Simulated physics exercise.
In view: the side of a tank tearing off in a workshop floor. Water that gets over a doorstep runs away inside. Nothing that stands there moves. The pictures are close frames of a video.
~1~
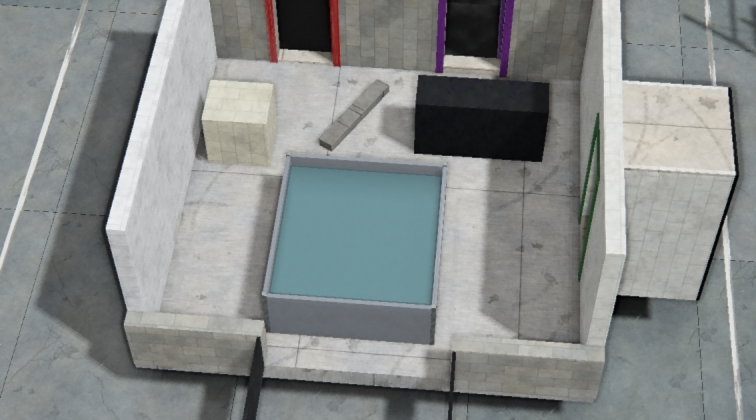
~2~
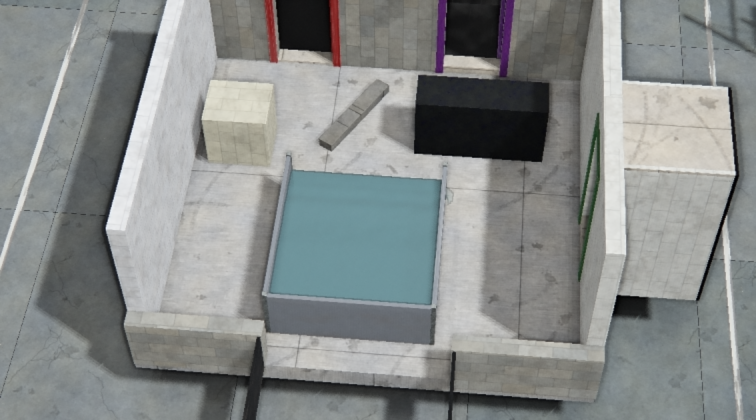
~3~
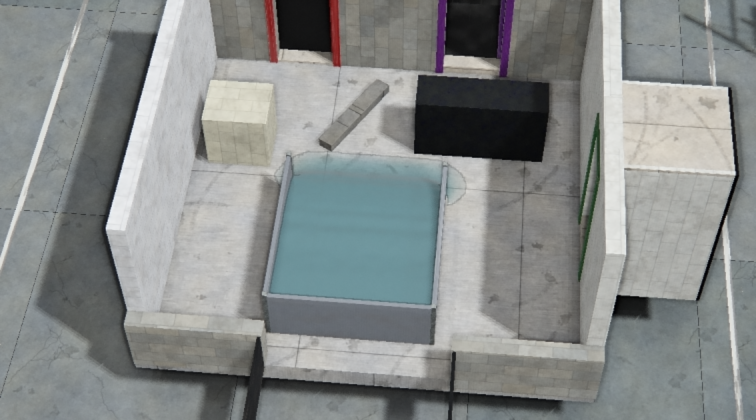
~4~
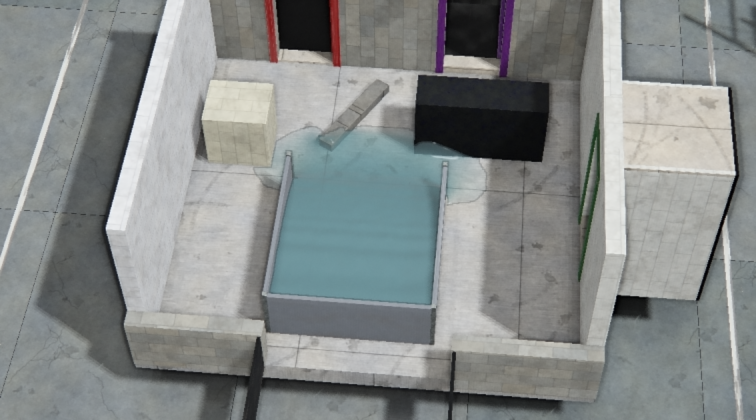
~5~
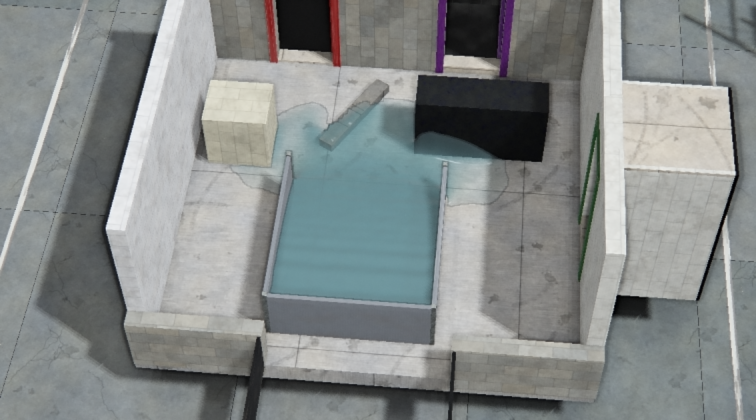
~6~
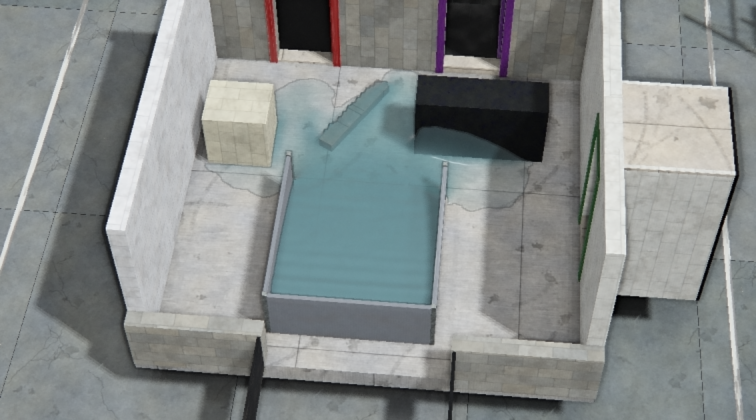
Water pouring from the open far side of a grey tank, spreading across the pale floor around a plank and blocks.
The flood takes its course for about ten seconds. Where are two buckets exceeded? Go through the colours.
The green door admits no more than that; the purple door lets in a lot; the red door lets in a lot.
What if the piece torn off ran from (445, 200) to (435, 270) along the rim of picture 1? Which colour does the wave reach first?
It is the one in green.
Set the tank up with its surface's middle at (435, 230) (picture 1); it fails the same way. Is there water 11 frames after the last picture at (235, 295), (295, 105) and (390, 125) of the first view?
As listed: No water, flooded, covered.
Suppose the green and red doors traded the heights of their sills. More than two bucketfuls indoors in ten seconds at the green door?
My reading: The green one lets more in.
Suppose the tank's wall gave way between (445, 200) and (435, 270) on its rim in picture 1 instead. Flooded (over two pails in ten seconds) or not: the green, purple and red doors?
In short: Green door goes over, purple door is under, red door lets more in.
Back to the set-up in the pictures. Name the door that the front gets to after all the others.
That is the green one.
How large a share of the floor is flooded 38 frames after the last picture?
Roughly 100 per cent.
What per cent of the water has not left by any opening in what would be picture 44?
Close to 82 %.
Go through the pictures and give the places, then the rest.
Still water in the water tank at (358, 231), in the first frame.
The front is at (449, 201), out from the gap on the water tank's far side, in the second frame.
Water pours out on the water tank's far side and has run to (459, 182), in the third frame.
The front is at (472, 159), out from the gap on the water tank's far side, in the fourth frame.
Water pours out on the water tank's far side and has run to (500, 161), in the fifth frame.
The front is at (406, 74), out from the gap on the water tank's far side, in the sixth frame.
A moment on, water covers 45 % of the floor; the green door not reached, the purple door wet at the sill, nothing in, the red door over two buckets in.
Next, water covers 60 % of the floor; the green door wet at the sill, nothing in, the purple door under two buckets in, the red door far over two buckets in.
Then, water covers 80 % of the floor; the green door wet at the sill, nothing in, the purple door over two buckets in, the red door far over two buckets in.
Later, water covers 100 % of the floor; the green door wet at the sill, nothing in, the purple door over two buckets in, the red door far over two buckets in.
In the end, water covers 95 % of the floor; the green door wet at the sill, nothing in, the purple door over two buckets in, the red door far over two buckets in.
